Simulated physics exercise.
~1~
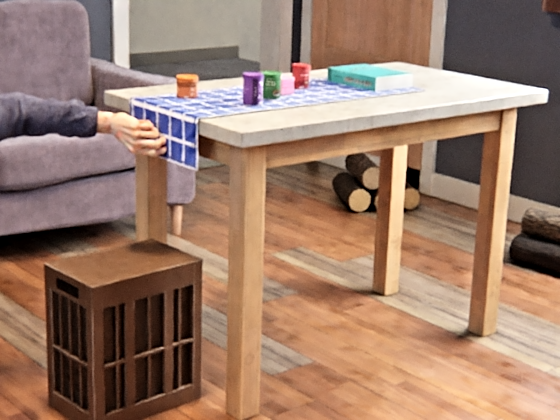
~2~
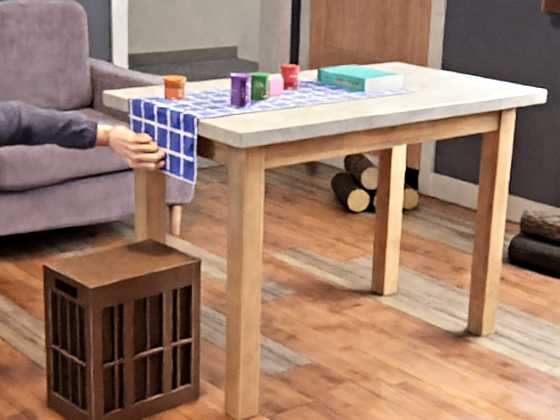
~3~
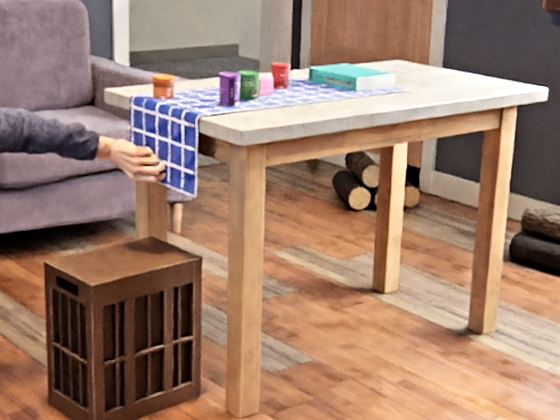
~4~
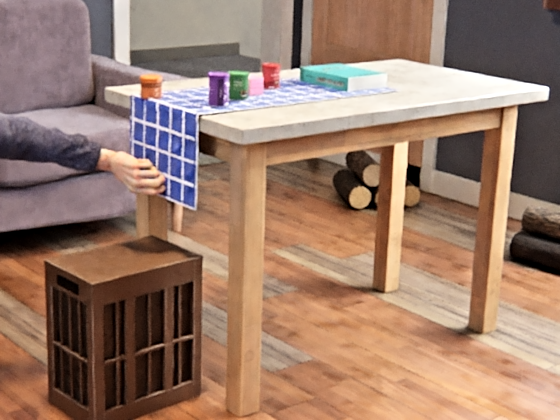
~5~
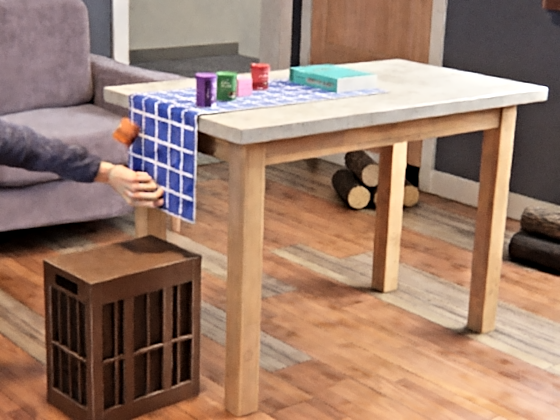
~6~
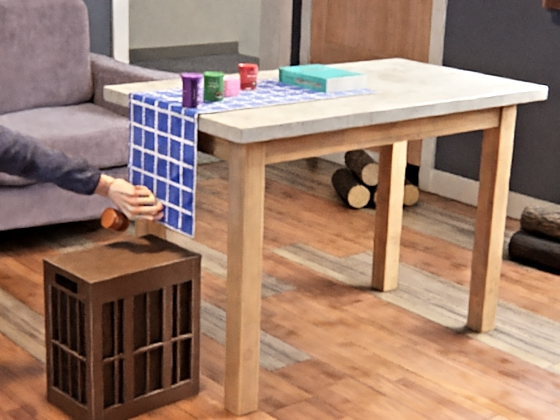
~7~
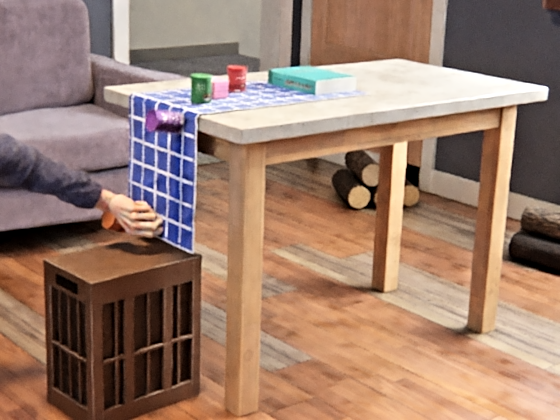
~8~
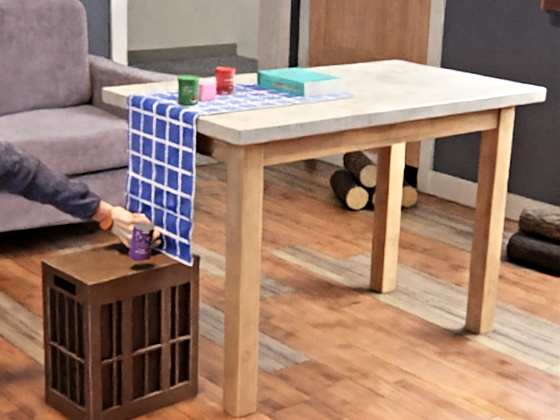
A hand pulls a blue checked tablecloth down until an orange pot and purple can fall.
